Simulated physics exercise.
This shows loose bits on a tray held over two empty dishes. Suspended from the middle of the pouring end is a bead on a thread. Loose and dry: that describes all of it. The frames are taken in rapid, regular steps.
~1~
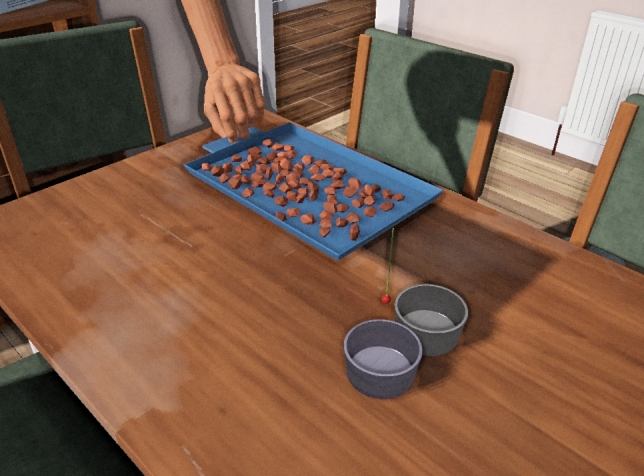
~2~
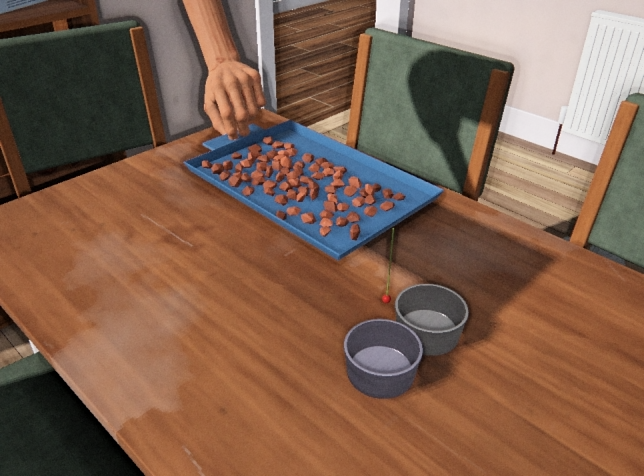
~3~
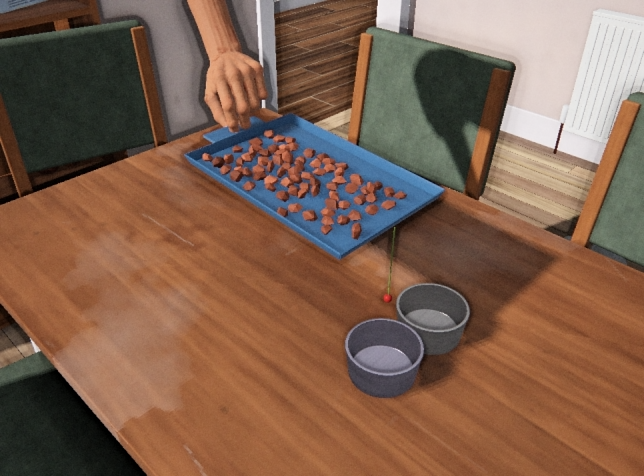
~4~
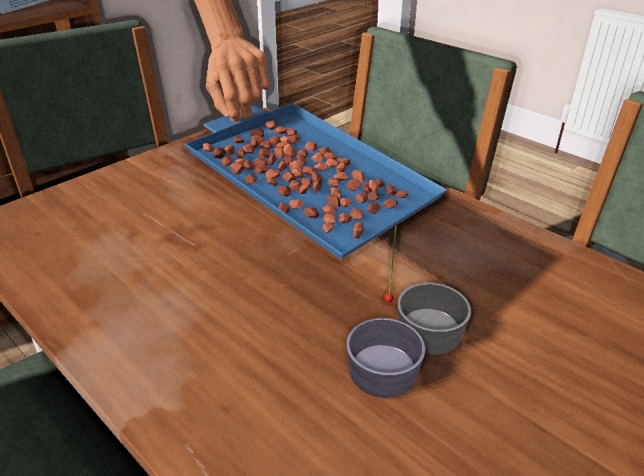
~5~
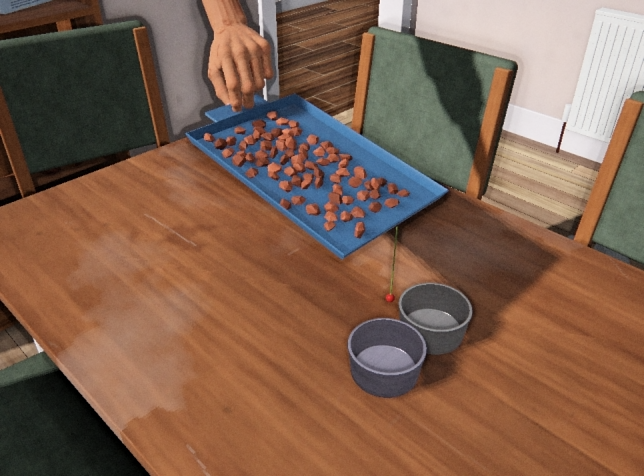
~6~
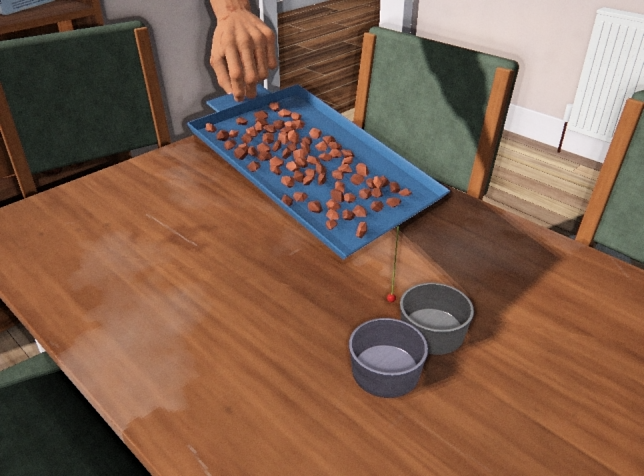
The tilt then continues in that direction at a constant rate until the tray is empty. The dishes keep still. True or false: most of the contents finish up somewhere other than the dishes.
False.
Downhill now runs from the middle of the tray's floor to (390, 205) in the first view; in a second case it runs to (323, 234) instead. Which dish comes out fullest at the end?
For the first slope the righthand dish, for the second the lefthand dish.
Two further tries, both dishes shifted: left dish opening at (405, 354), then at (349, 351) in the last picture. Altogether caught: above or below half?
With the first shift the pair saves beyond half; with the second, less than a half.
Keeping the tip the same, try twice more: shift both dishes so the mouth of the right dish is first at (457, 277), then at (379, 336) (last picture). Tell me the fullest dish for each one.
The left of the pair the first time, the right of the pair the second.
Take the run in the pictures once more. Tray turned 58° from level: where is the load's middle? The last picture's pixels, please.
Look about (394, 204) in the last picture.
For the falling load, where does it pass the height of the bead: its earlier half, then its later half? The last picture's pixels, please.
I'd say close to (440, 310) at first and close to (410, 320) later on.
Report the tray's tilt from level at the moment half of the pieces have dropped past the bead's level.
About 90° of tilt.
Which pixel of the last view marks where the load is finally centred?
The centre settles at about (430, 337).
Shortly afterwards, tray tipped steeply; all but a few on the tray; a little in the air.
Next, tray tipped right over; a little on the tray; near a quarter in the left dish; near half in the right dish; a little outside both; a little in the air.
Some moments later, tray tipped past a quarter turn; near a quarter in the left dish; near half in the right dish; near a quarter outside both.
In the end, tray tipped past a quarter turn; near a quarter in the left dish; near half in the right dish; near a quarter outside both.
